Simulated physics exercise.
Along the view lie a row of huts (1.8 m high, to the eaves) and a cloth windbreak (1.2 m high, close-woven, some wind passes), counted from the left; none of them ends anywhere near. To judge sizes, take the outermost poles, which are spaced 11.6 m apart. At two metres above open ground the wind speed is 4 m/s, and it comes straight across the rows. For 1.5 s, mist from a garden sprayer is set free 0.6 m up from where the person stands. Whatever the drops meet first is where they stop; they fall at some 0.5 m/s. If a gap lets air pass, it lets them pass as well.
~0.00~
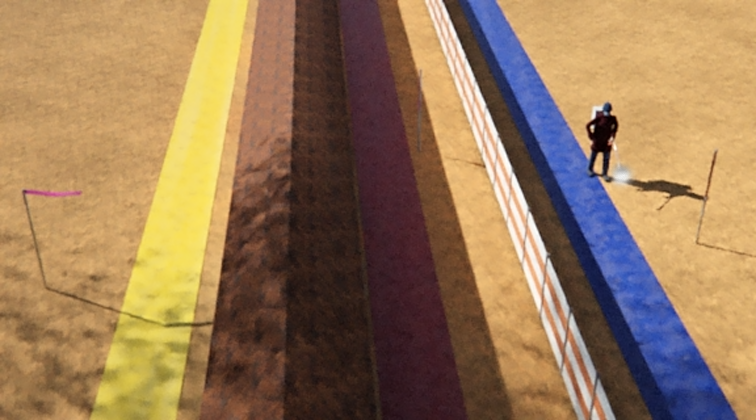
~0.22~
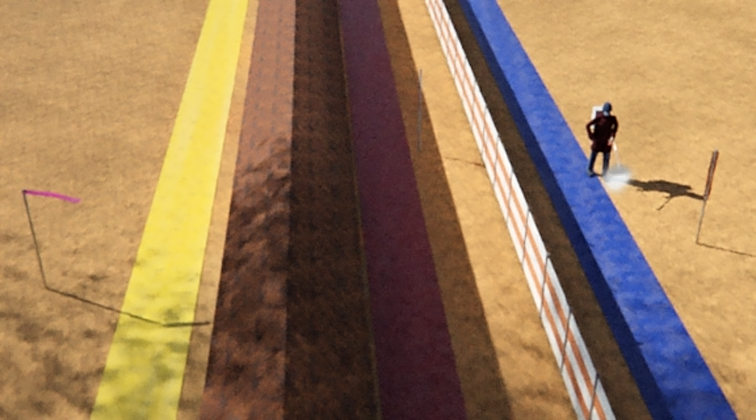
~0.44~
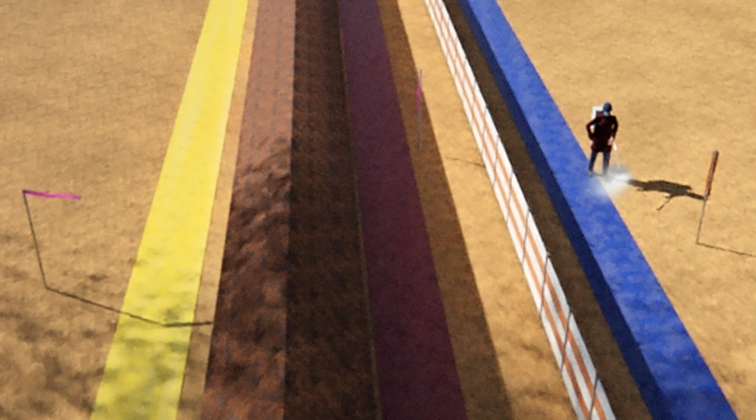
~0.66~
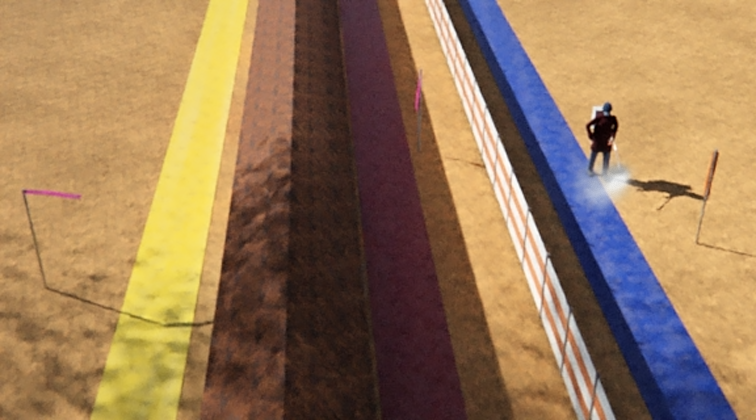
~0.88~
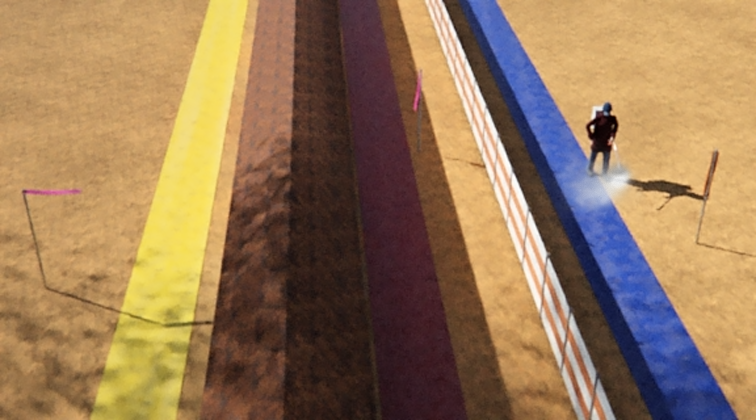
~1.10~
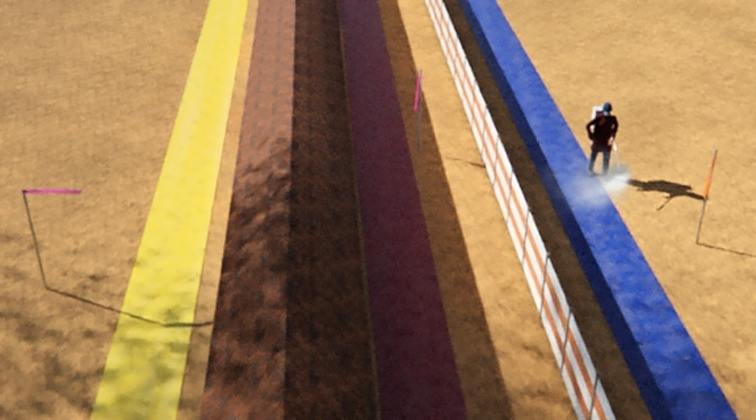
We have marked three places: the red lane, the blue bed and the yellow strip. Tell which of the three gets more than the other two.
The blue one ends up with more than the other two.
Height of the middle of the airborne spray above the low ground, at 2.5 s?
I'd put it near 0.4 metres.
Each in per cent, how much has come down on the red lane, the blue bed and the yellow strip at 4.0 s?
The shares come to around 0 percent red, 65 percent blue, 0 percent yellow.
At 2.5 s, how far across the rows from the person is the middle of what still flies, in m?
1.0 m.
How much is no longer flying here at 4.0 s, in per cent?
About 80 %.
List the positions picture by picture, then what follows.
In the first picture, the left ribbon ends at (81, 193), leaning 85 degrees to the right, the spray in the air spans x = 615 to 625 around y = 175 and it comes from (620, 172).
In the second picture, the right ribbon ends at (707, 196), hanging almost straight, the spray in the air spans x = 605 to 625 around y = 175, the red one passes (398, 252), the blue one passes (604, 244) and the yellow one passes (170, 261).
In the third picture, the inner ribbon ends at (418, 110), hanging almost straight, the spray in the air spans x = 595 to 625 around y = 180 and the top of the row of huts crosses (293, 93).
In the fourth picture, the left ribbon ends at (81, 196), leaning 80 degrees to the right, the spray in the air spans x = 580 to 625 around y = 180, the red one passes (387, 184), the blue one passes (570, 178) and the yellow one passes (186, 191).
In the fifth picture, the right ribbon ends at (706, 196), hanging almost straight and the spray in the air spans x = 570 to 625 around y = 180.
In the sixth picture, the inner ribbon ends at (415, 110), hanging almost straight, the spray in the air spans x = 565 to 625 around y = 180 and the top of the cloth windbreak crosses (504, 151).
After 2.5 s, 42 % is in the air or yet to come; 0 % lies on the red lane, 54 % on the blue bed and 0 % on the yellow strip; the middle of what still flies is 0.4 m above the low ground, near (569, 183).
After 4.0 s, 20 % is in the air or yet to come; 0 % lies on the red lane, 66 % on the blue bed and 0 % on the yellow strip; the middle of what still flies is 0.8 m above the low ground, near (529, 171).
After 8.0 s, 8 % is in the air or yet to come; 0 % lies on the red lane, 67 % on the blue bed and 0 % on the yellow strip.
After 20.0 s, 0 % is in the air or yet to come; 1 % lies on the red lane, 67 % on the blue bed and 0 % on the yellow strip.
After 45.0 s, 0 % is in the air or yet to come; 1 % lies on the red lane, 67 % on the blue bed and 0 % on the yellow strip.
